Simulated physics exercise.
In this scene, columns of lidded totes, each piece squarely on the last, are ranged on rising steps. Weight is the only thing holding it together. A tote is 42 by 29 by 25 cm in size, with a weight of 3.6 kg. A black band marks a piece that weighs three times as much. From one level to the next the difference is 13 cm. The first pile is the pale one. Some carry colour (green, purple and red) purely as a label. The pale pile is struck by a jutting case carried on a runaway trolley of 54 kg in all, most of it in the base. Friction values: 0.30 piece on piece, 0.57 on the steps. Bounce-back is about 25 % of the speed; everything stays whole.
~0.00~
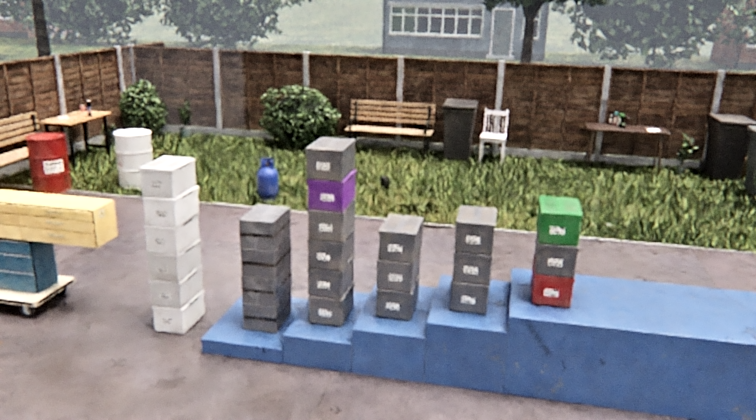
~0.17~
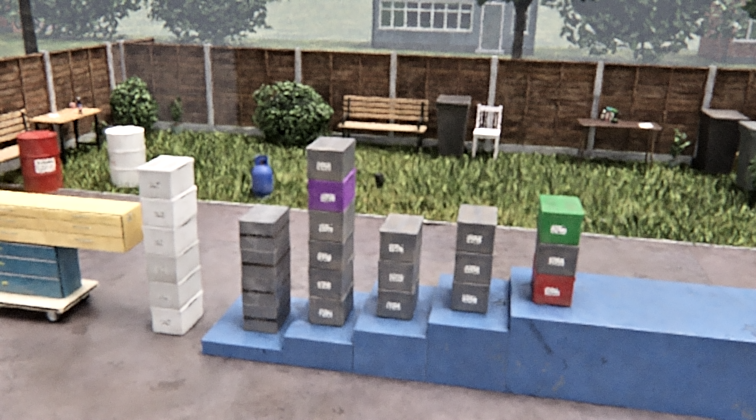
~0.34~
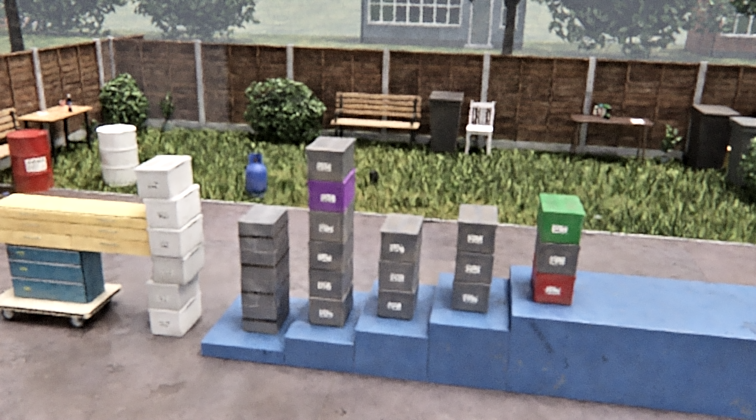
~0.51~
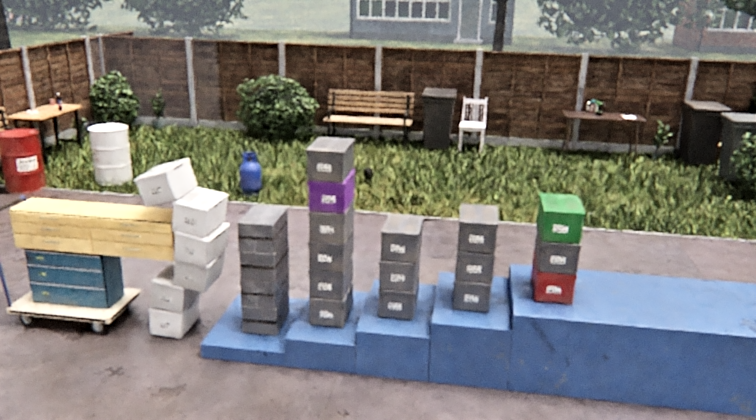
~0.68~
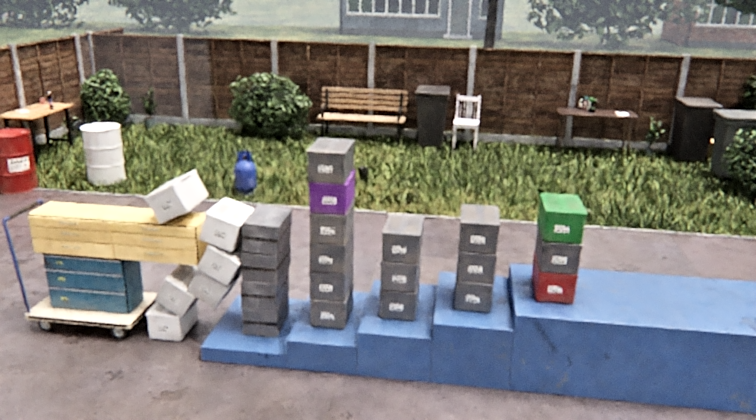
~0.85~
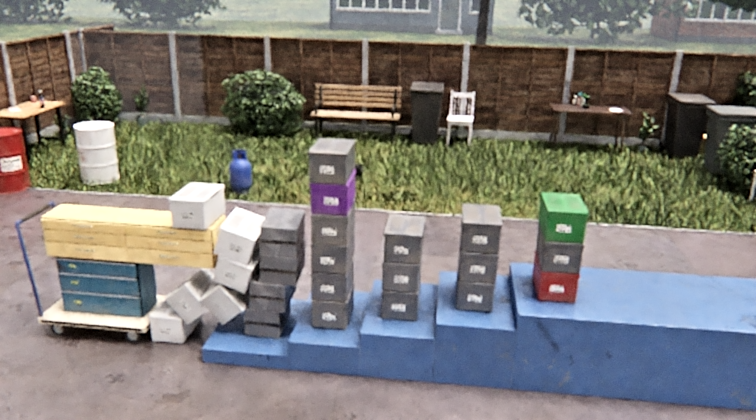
A cart loaded with yellow and teal blocks rolled in from the left and pushed into the white stack of boxes, which buckled and leaned right against the dark grey stack, nudging it out of line.
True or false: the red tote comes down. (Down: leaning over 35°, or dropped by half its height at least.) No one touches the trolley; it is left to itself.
False.
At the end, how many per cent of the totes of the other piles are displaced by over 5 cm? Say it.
Shifted share: 85 %.
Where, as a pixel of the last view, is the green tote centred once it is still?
Roughly (673, 284).
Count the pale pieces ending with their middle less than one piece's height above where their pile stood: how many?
2.
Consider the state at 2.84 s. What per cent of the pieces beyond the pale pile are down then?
25 per cent at that moment.
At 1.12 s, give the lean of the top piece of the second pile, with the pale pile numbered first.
I'd say it's at some 20° by then.
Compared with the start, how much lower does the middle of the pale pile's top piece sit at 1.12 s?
Roughly 20 cm.
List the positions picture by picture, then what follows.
In the first frame (places mark the middle of the side facing us; the camera moves round a little), load (86, 222) 50 cm short; red tote (553, 292); green tote (560, 230); purple tote (325, 196); the rest undisturbed.
Load (115, 226) 21 cm short; red tote (554, 291), in the second frame.
Load (142, 230) 6 cm in; red tote (555, 290), in the third frame.
Load (166, 234) 28 cm in, top of the pale pile leaning 17°; red tote (556, 289); the rest undisturbed, in the fourth frame.
Load (189, 238) 48 cm in, top of the pale pile leaning 27°; red tote (557, 289); steepest lean 4°, the tote at (260, 239); one has shifted, in the fifth frame.
Load (205, 242) 62 cm in; red tote (559, 288); purple tote (329, 200); green tote (566, 228); 3 disturbed, none down, in the sixth frame.
After 1.12 s, 5 of the pale pile down; none of the 19 other totes down, 9 disturbed; red tote unmoved; purple tote shifted 44 mm.
After 1.78 s, 5 of the pale pile down; none of the 19 other totes down, 13 disturbed; red tote unmoved; purple tote leaning 21°.
After 2.84 s, 5 of the pale pile down; 5 of the 19 other totes down; red tote unmoved; purple tote leaning 68°, 20 cm lower.
At rest (4.1 s), 5 of the pale pile down; 7 of the 19 other totes down; red tote unmoved; green tote upside down; purple tote leaning 68°, 20 cm lower. As the last picture would show them, middles, red tote near (555, 276), green tote near (673, 284).
